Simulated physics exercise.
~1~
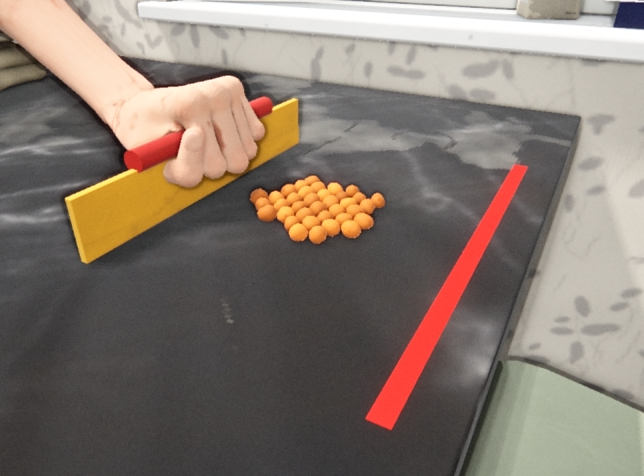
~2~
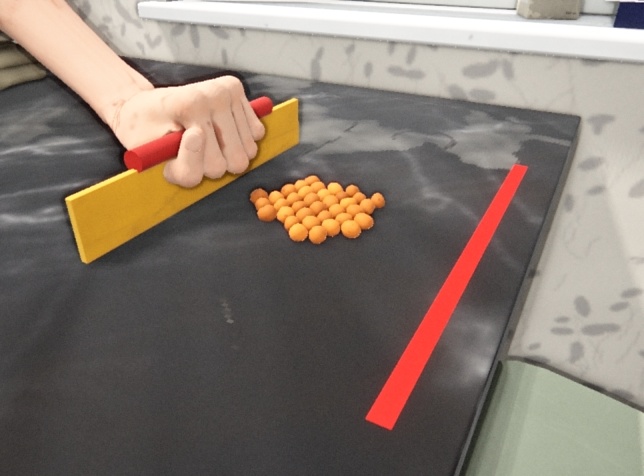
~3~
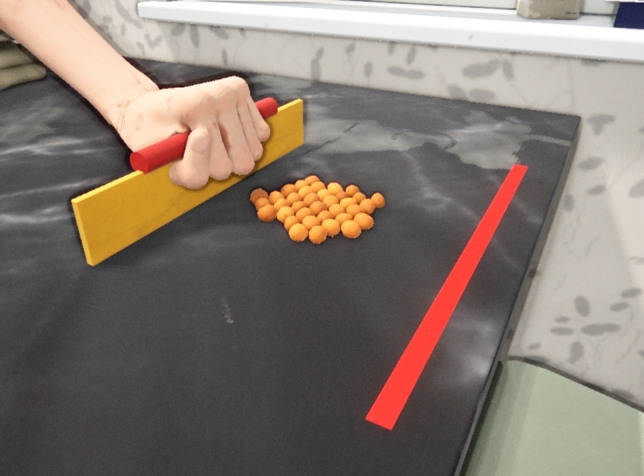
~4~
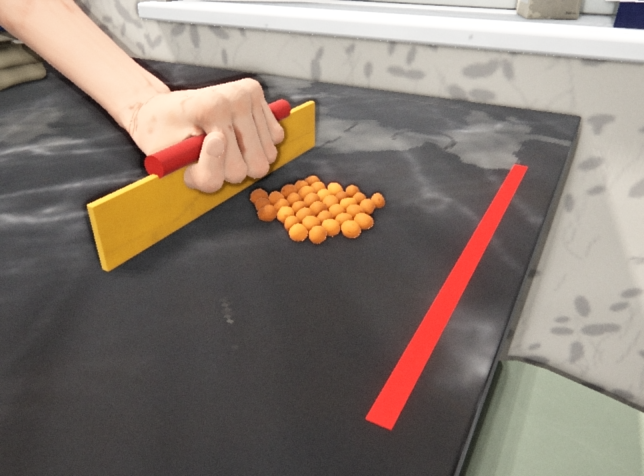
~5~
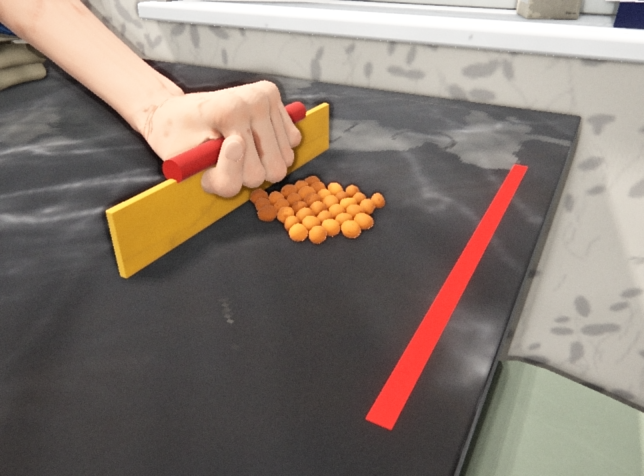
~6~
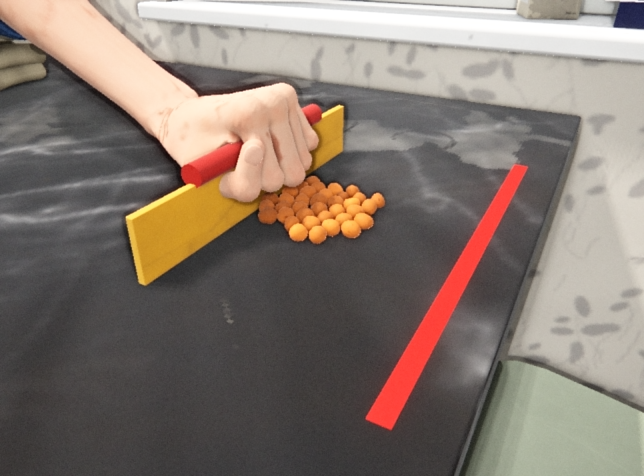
A hand slides a yellow scraper right across a dark table into a heap of orange balls.
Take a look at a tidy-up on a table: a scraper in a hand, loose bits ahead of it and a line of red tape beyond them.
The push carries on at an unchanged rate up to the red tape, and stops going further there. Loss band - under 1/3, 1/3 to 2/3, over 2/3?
1/3 to 2/3.
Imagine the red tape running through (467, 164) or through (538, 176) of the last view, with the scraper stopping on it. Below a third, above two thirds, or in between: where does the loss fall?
First try: Below one third; second try: Above two thirds.
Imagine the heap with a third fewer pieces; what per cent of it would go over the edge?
Near 40 per cent of the pieces.
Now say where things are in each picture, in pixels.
Scraper at (100, 218), at rest; red tape at (517, 173), about two fingers from the edge; edge at (528, 268); the heap at (318, 210), coated peanuts, in the first frame.
Scraper at (100, 218), at rest, in the second frame.
Scraper at (106, 220); the heap at (318, 210), in the third frame.
Scraper at (121, 225), in the fourth frame.
Scraper at (139, 231); the heap at (318, 210), in the fifth frame.
Scraper at (158, 237); red tape at (517, 173); edge at (528, 268); the heap at (319, 210), a small part pushed along, in the sixth frame.
Soon after the last picture, scraper still moving, near (371, 169); heap all on the table, its front near (460, 217).
A little later, scraper stopped at the red tape; heap about a quarter over the edge.
Later still, scraper stopped at the red tape; heap about half over the edge.
At rest, scraper stopped at the red tape; heap about half over the edge.
